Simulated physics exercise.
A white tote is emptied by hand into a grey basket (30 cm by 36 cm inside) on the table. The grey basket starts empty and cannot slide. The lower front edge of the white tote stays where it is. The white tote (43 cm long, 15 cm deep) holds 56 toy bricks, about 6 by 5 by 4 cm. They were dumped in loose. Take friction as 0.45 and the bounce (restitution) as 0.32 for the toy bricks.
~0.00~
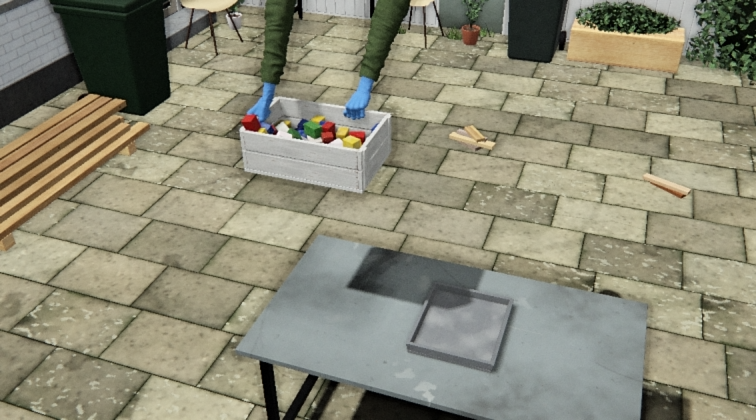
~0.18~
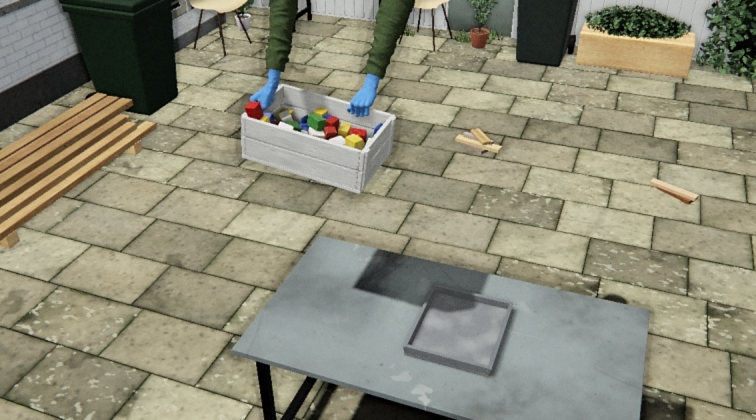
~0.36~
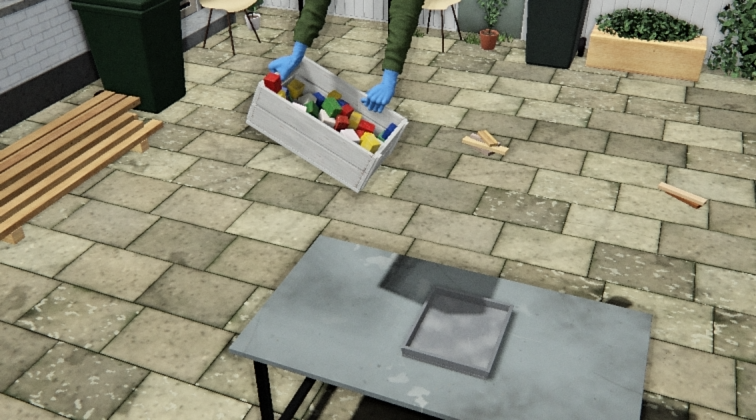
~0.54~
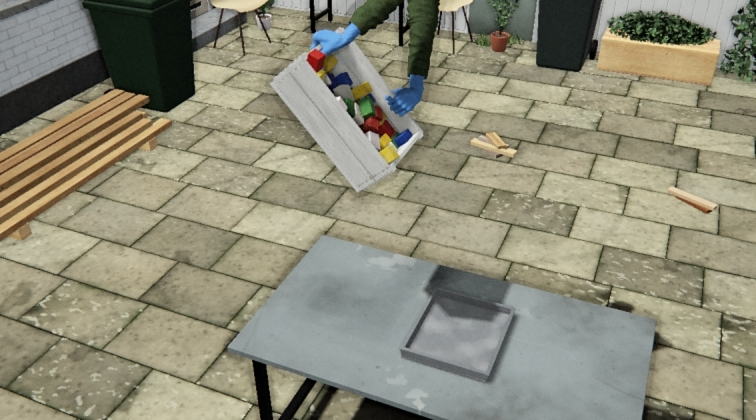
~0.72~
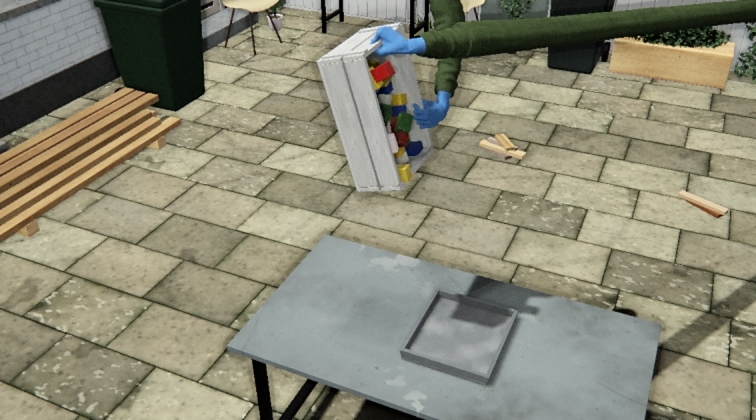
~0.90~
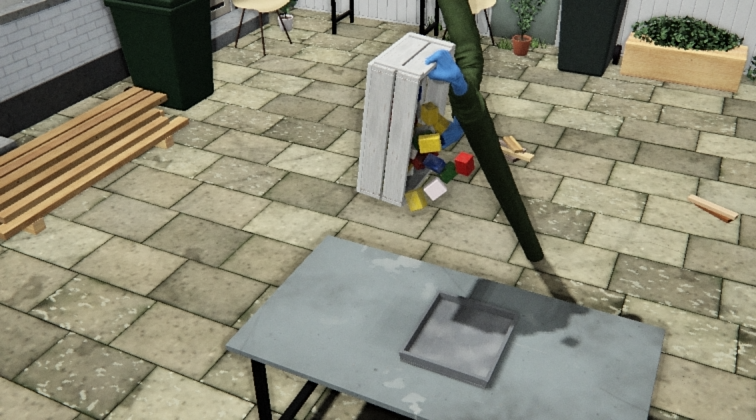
Two blue-gloved hands in dark green sleeves grip a white slatted tote of multicoloured toy bricks on a paved patio, seen from above, with a grey table and shallow grey tray in front. A wooden bench and dark bin stand at left, a planter at right. The hands lift and steadily tilt the tote rightward past upright, bricks tumbling out beside it, while the camera shifts slightly.
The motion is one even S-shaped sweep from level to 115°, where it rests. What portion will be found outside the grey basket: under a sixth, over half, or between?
Ending outside the grey basket: Between a sixth and a half of them.
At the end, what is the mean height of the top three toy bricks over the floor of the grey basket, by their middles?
About 16 cm.
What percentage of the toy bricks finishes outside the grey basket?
Near 30 in a hundred.
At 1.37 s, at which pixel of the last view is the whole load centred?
Around (457, 292).
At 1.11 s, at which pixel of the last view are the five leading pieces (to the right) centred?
Around (500, 328).
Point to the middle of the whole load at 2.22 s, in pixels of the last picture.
Near (472, 340).
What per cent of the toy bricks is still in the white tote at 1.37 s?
Roughly 25 per cent is still inside.
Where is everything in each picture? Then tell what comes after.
In the first frame (we follow the rim corner now nearest the camera; the camera moves round a little), white tote at (358, 150); grey basket at (491, 363); tilt 0°; nothing out yet.
White tote at (361, 151); tilt 7°, in the second frame.
White tote at (373, 155); tilt 24°, in the third frame.
White tote at (389, 168); tilt 48°, in the fourth frame.
White tote at (401, 185); tilt 74°; 1 out, the lowest brick at (383, 72), in the fifth frame.
White tote at (403, 203); grey basket at (485, 379); tilt 96°; 6 out, the lowest brick at (416, 200), in the sixth frame.
After 1.11 s, tilt 113°; 36 still in the white tote, 1 outside the grey basket and 19 in the air.
After 1.37 s, tilt 115°; 14 still in the white tote, 10 in the grey basket, 10 outside the grey basket and 22 in the air.
After 1.74 s, tilt 115°; 4 still in the white tote, 28 in the grey basket, 15 outside the grey basket and 9 in the air.
When it is over (at 2.22 s), 40 in the grey basket and 16 outside the grey basket. Asked share, 16 of 56, 29 per cent.
